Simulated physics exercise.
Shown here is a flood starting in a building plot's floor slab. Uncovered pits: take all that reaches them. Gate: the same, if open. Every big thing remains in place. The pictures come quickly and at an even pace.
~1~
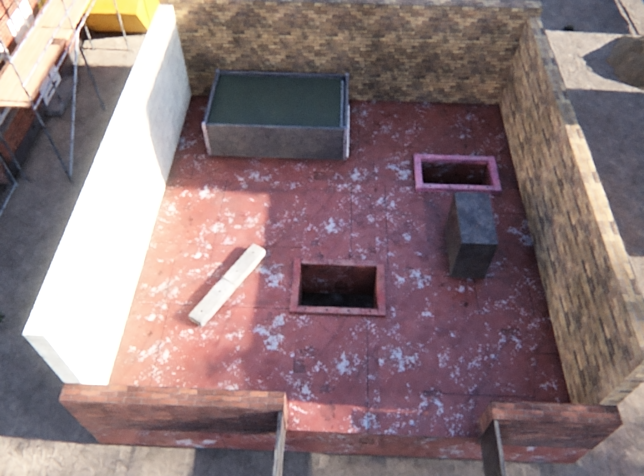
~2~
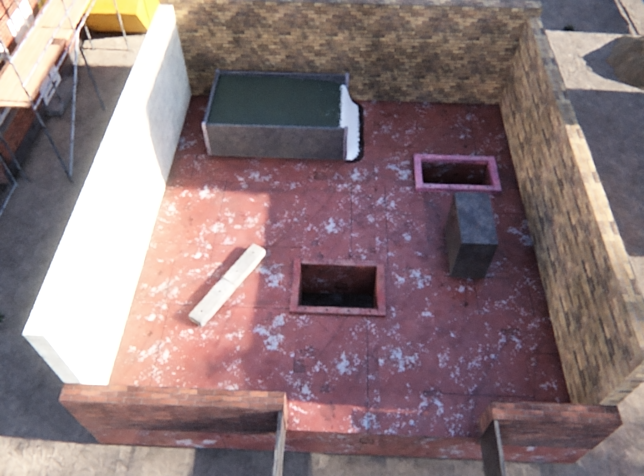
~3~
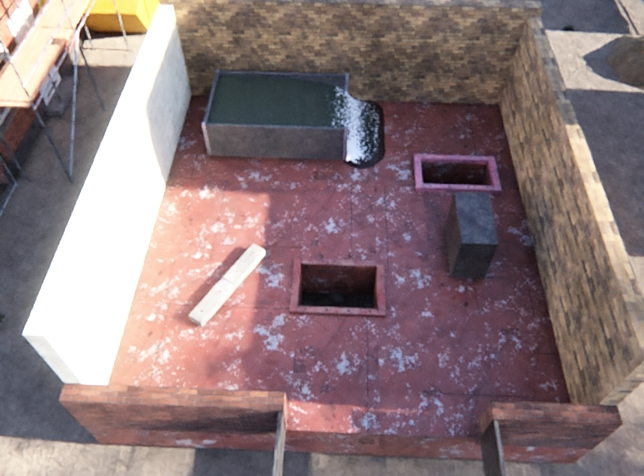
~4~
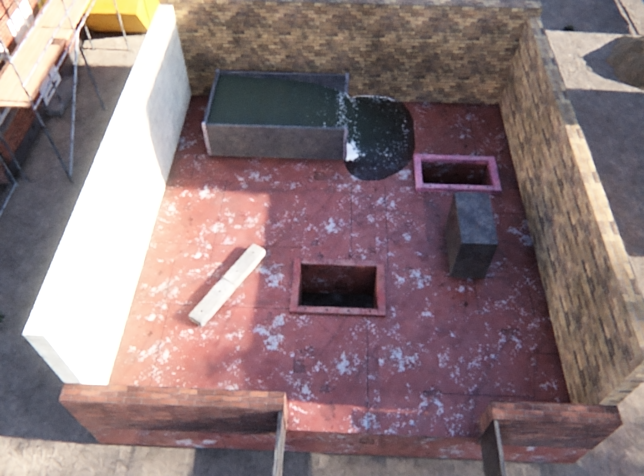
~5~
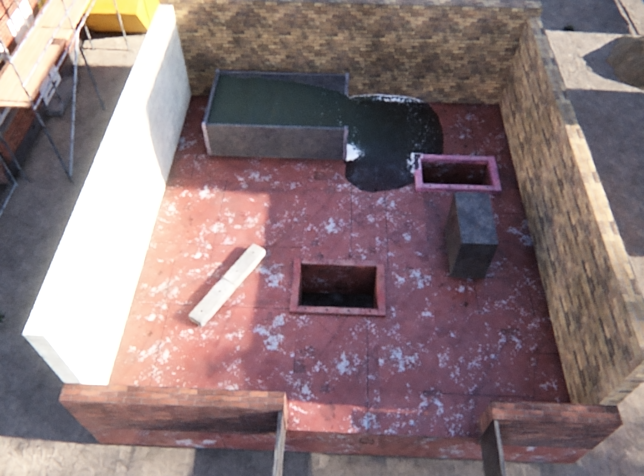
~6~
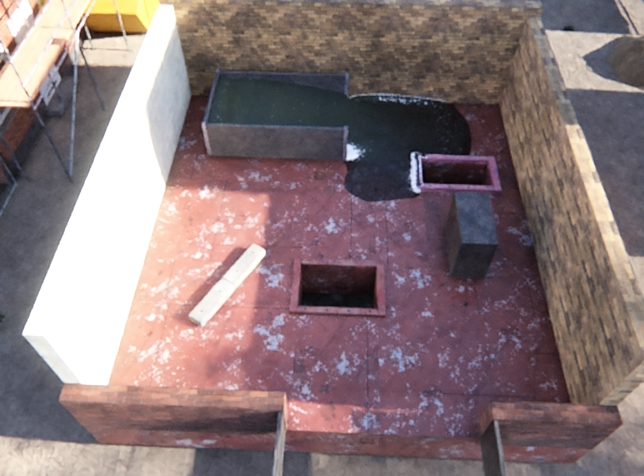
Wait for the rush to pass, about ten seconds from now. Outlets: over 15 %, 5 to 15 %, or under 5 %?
At the end, gate: A twentieth to fifteen per cent. Red pit: Short of a twentieth. Pink pit: Upwards of fifteen per cent.
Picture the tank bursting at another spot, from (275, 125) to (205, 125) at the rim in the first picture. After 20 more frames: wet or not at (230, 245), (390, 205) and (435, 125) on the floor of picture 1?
Result, in sequence: Inundated; untouched by the flood; untouched by the flood.
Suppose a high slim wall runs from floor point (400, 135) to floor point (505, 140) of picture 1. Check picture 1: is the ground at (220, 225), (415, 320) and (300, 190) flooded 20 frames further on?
Result in the order given: Unaffected, drowned, unaffected.
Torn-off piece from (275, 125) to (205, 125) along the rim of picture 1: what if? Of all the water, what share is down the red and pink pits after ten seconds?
Lab note - share by pit: Red 8 %, pink 0 %.
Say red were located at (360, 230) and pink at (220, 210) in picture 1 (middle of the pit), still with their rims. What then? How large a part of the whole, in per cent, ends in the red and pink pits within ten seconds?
The red pit receives 8 per cent and the pink pit 0 per cent.
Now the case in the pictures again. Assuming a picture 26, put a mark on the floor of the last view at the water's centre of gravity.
That comes out near (406, 155).
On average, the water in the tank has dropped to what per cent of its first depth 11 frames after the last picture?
Around 40 percent.
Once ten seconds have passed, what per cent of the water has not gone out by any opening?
I'd say around 66 per cent.
A moment on, water covers 20 % of the floor; the gate 0 %, the red pit 0 %, the pink pit 2 %.
Next, water covers 25 % of the floor; the gate 0 %, the red pit 0 %, the pink pit 5 %.
Then, water covers 45 % of the floor; the gate 0 %, the red pit 0 %, the pink pit 15 %.
Later, water covers 60 % of the floor; the gate 3 %, the red pit 0 %, the pink pit 23 %.
In the end, water covers 85 % of the floor; the gate 9 %, the red pit 2 %, the pink pit 24 %.
